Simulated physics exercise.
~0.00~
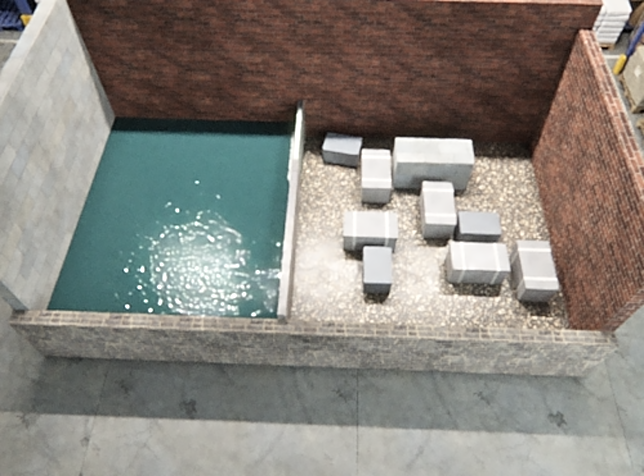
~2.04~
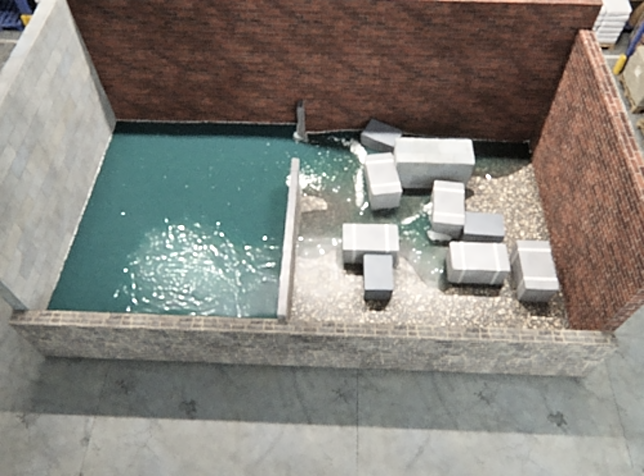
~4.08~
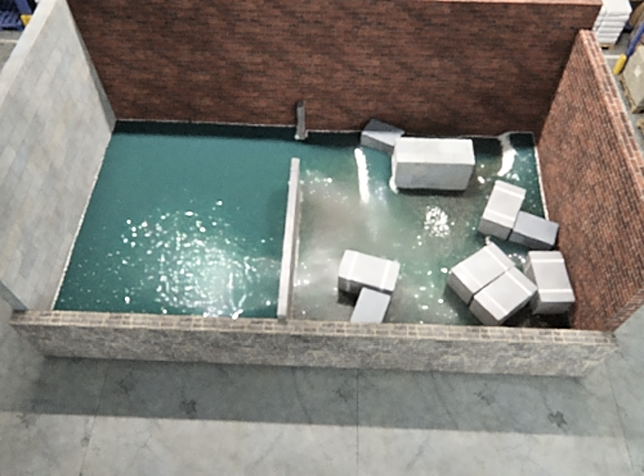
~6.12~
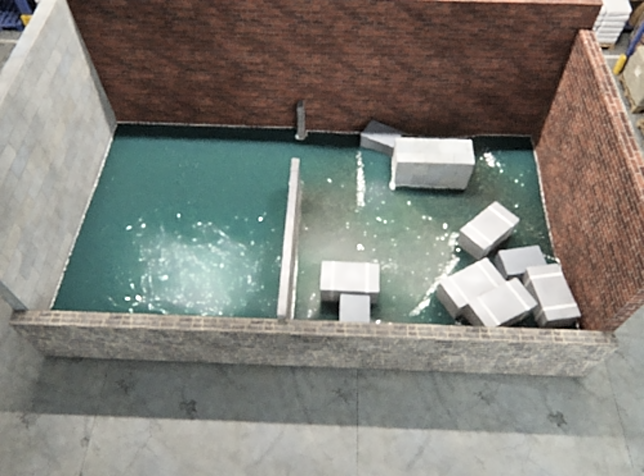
The video shows a brick-walled basin split by a thin partition, with teal water on the left and pale and grey boxes on gravel at right. Water pours through a gap near the back, floods the gravel and shifts the boxes, which finish scattered, several clustered at the lower right.
